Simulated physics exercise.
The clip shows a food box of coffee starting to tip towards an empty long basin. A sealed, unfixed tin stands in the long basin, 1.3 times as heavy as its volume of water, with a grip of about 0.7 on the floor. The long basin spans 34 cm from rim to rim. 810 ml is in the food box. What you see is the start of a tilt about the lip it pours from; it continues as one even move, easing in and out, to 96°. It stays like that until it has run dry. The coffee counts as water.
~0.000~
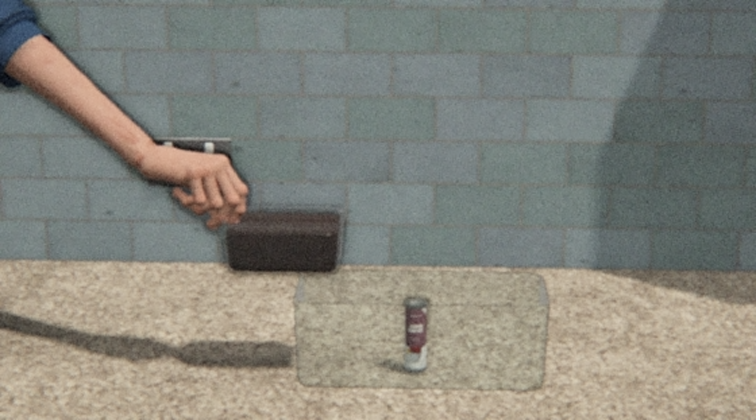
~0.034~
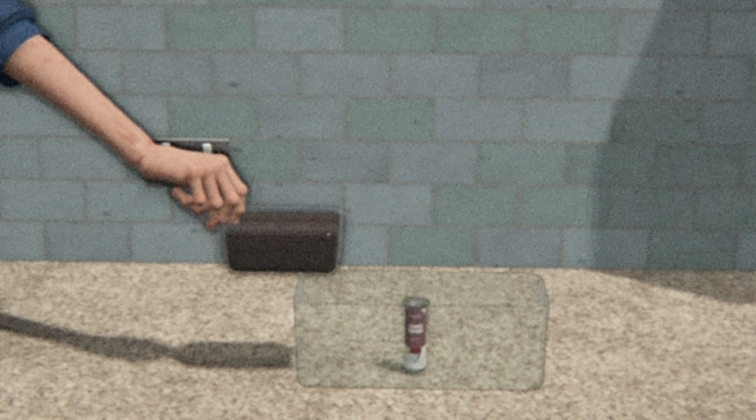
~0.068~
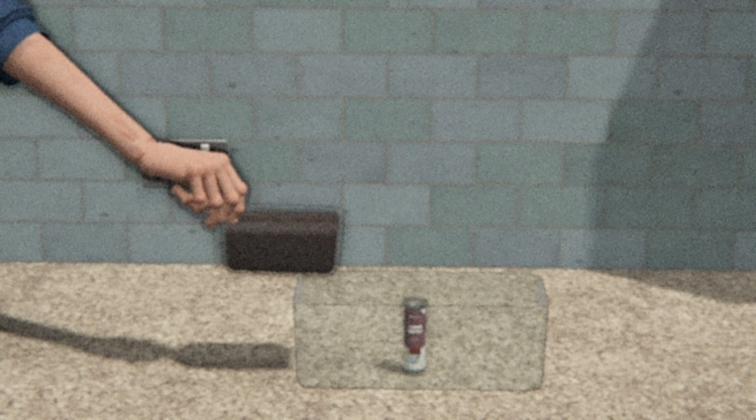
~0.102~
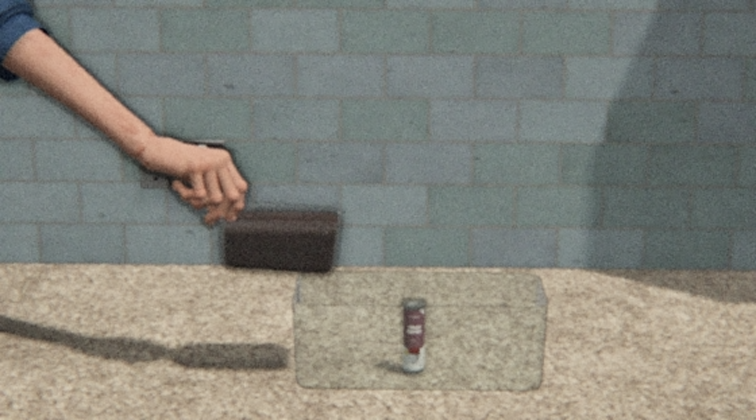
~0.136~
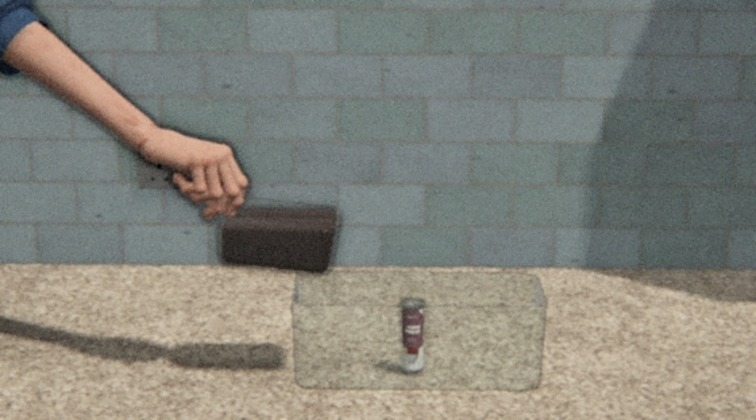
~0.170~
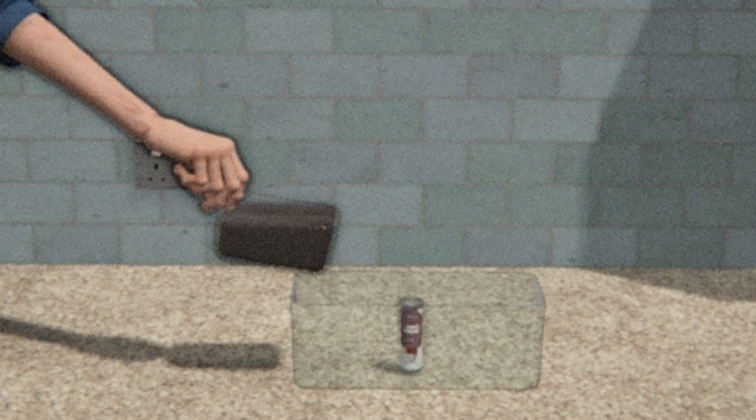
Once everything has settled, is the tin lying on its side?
No, my guess is it's going to stay on its base.
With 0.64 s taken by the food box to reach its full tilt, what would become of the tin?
It stays steady, then.
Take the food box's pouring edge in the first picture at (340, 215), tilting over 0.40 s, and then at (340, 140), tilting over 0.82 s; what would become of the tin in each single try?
Try 1: Still standing; try 2: Still standing.
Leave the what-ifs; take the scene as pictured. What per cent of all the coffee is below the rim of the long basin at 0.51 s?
Close to 8 in a hundred.
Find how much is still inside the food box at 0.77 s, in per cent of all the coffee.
Roughly 7 per cent.
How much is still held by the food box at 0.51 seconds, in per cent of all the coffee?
I'd estimate some 56 % remains.
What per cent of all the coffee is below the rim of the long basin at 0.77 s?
Reading: Approx. 72 %.
Then, 0.51 s in, the tilt is 67° and 56 per cent is still to pour; the tin stands where it began.
Then, 0.77 s in, the tilt is 95° and 7 per cent is still to pour; the tin stands where it began.
Then, 1.03 s in, the tilt is 96° and 1 per cent is still to pour; the tin stands where it began.
Then, 1.32 s in, the tilt is 96° and 0 per cent is still to pour; the tin stands where it began.
Finally, the tin stands where it began.
